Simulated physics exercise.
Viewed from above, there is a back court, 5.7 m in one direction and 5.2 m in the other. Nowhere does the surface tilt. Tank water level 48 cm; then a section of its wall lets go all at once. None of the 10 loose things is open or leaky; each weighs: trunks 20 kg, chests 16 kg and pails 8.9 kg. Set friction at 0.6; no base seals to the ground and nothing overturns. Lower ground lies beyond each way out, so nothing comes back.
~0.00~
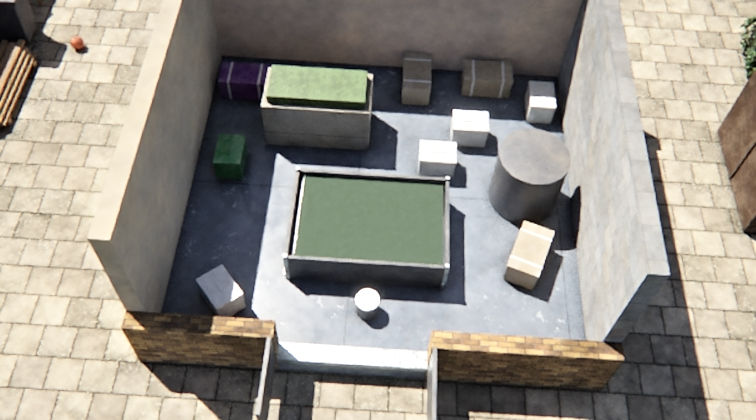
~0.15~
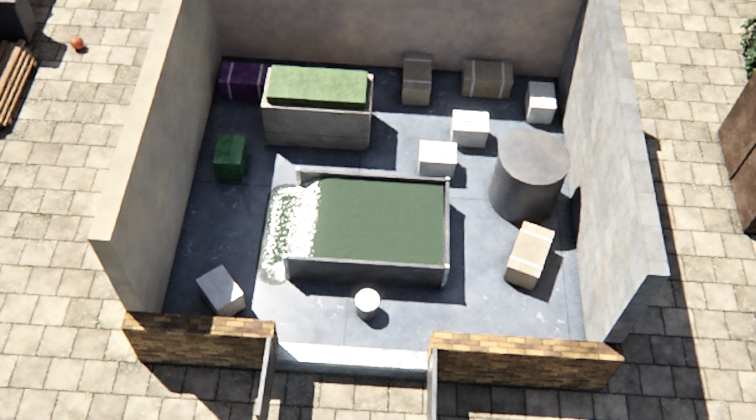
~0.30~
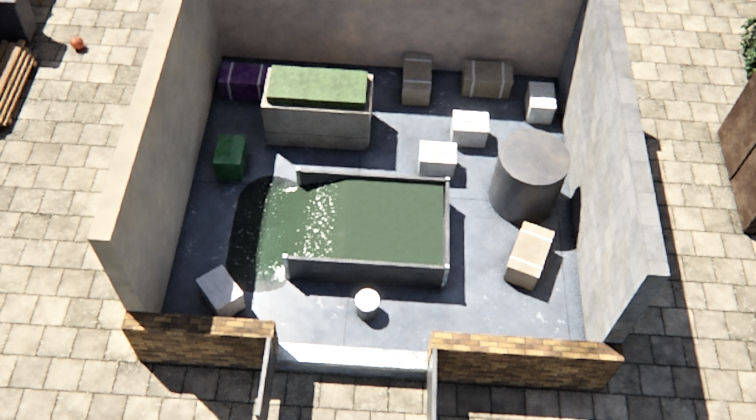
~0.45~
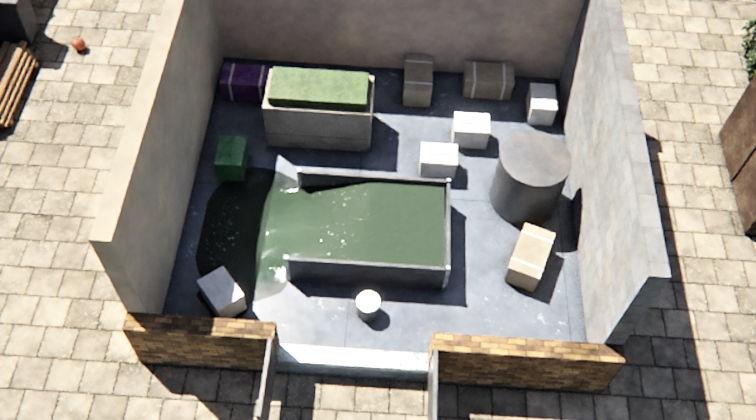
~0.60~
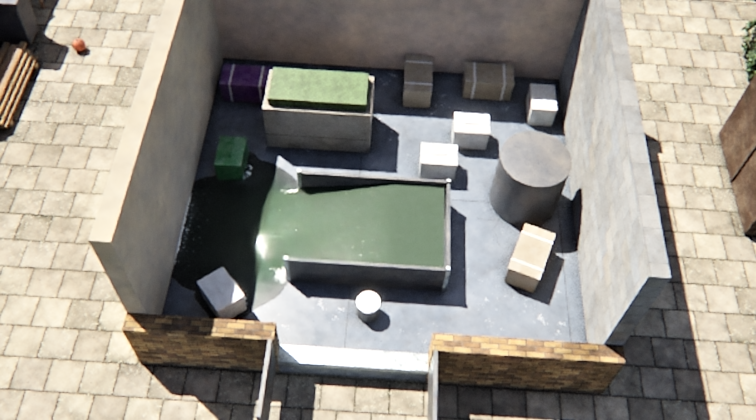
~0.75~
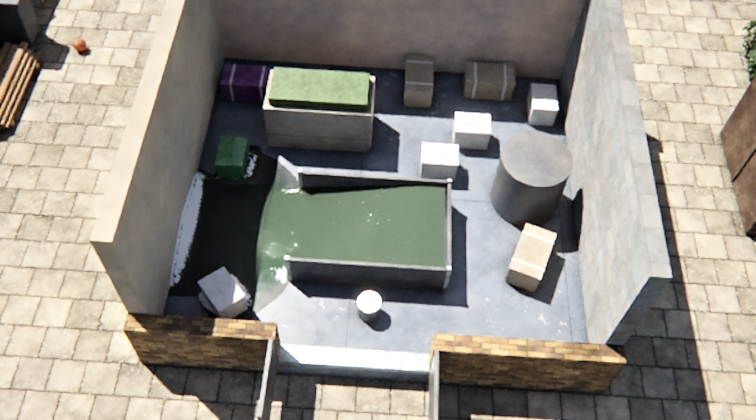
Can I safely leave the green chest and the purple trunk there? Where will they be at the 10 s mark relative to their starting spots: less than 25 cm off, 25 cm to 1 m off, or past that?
At that mark: Green chest - past 1 m; purple trunk - past 1 m.
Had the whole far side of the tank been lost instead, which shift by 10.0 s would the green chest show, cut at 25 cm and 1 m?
So, for the green chest: It is carried a long way.
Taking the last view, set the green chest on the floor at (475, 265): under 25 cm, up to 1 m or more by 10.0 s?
As it turns out, it barely budges.
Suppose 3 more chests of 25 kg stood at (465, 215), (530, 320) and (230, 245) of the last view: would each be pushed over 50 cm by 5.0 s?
Listed order gives within the limit, within the limit, above the limit.
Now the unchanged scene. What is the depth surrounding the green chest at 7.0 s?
I'd say around 5 cm.
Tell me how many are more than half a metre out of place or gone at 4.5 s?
Count then: 4.
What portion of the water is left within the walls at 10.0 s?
I'd say some 84 percent hasn't gone yet.
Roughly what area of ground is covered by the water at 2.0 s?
Roughly 10.0 m2 of it is wet.
After 2.0 s the green chest is near (232, 112), 0.7 m from its start, aground; the purple trunk is near (249, 71), 0.1 m from its start, aground; 0 of 10 are out; 1 afloat.
After 4.5 s the green chest is near (322, 82), 1.9 m from its start, aground; the purple trunk is near (361, 70), 1.8 m from its start, afloat; 0 of 10 are out; 1 afloat.
After 7.0 s the green chest is near (405, 90), 2.9 m from its start, aground; the purple trunk is near (445, 103), 3.2 m from its start, afloat; 0 of 10 are out; 1 afloat.
After 10.0 s the green chest is near (405, 90), 2.9 m from its start, aground; the purple trunk is near (443, 103), 3.2 m from its start, afloat; 0 of 10 are out; 3 afloat.
